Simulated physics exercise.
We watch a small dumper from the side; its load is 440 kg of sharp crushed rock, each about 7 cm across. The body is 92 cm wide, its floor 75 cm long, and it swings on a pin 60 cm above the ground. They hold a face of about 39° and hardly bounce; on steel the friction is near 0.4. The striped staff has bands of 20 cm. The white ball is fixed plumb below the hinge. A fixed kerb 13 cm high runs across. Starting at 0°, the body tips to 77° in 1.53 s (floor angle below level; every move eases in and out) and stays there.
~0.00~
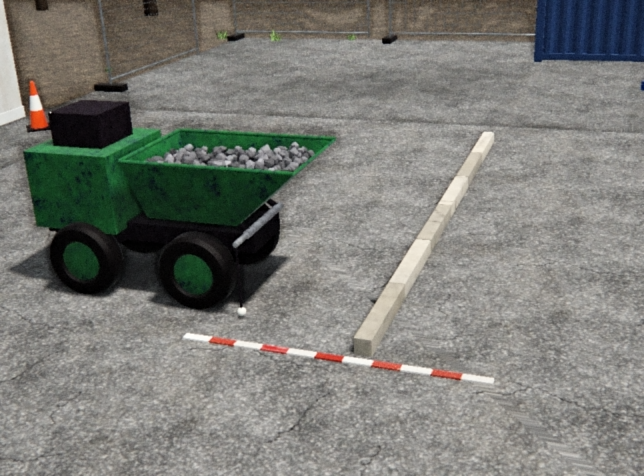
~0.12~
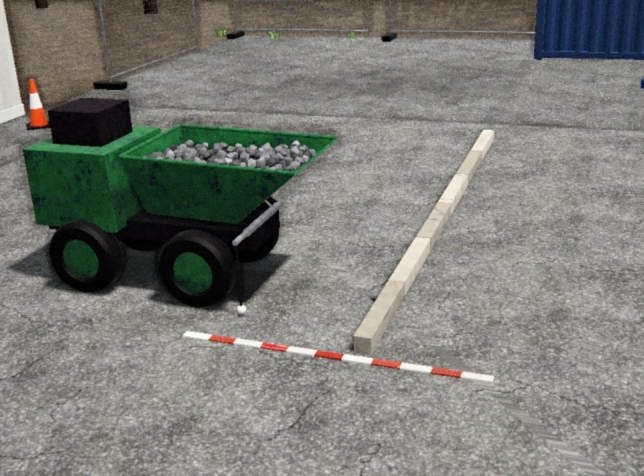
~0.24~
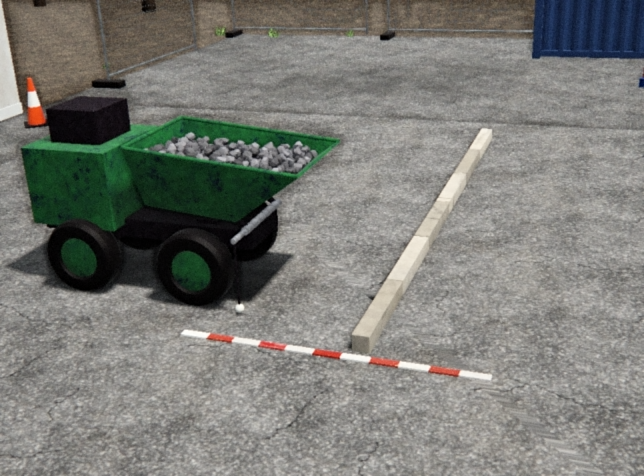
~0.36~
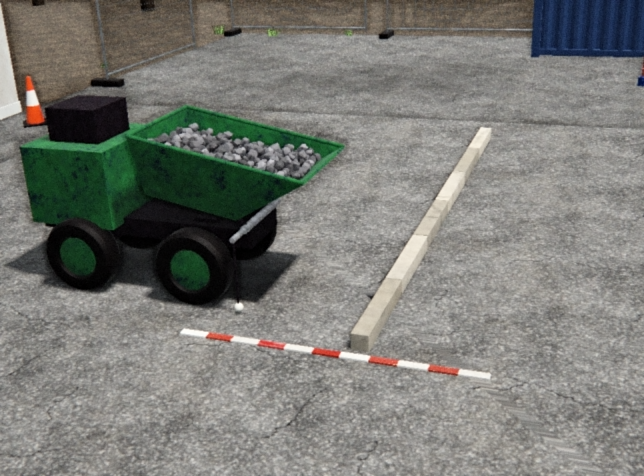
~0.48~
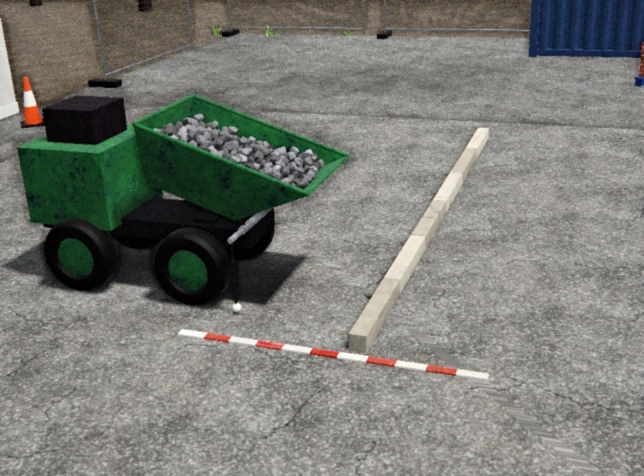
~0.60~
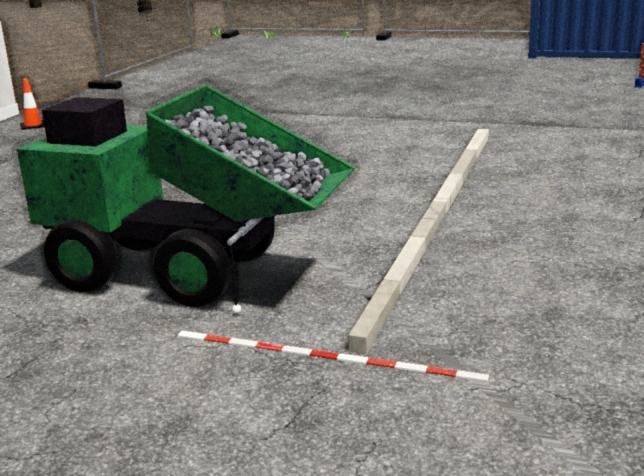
A small green dumper with black tyres and a dark box on top stands at the left of a grey paved yard, seen from its side and slightly above. Grey crushed rock fills its body, a pale beam and a red-and-white striped staff lie to the right, and an orange cone and blue container stand behind. The body starts almost level, then its left end rises and its floor slopes down to the right, while the view shifts very slightly.
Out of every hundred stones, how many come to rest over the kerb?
Some 25 per cent of it.
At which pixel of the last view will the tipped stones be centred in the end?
Near (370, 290).
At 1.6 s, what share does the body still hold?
It holds some 60 per cent.
After 1.1 s the floor is at 65°; 100 % in the body; the foremost stones are at (344, 243).
After 1.6 s the floor is at 77°; 60 % in the body, 38 % on this side of the kerb, 2 % over the kerb; the foremost stones are at (410, 294).
After 2.0 s the floor is at 77°; 25 % in the body, 54 % on this side of the kerb, 21 % over the kerb; the foremost stones are at (495, 314).
After 4.5 s the floor is at 77°; 17 % in the body, 57 % on this side of the kerb, 26 % over the kerb; the foremost stones are at (542, 325).
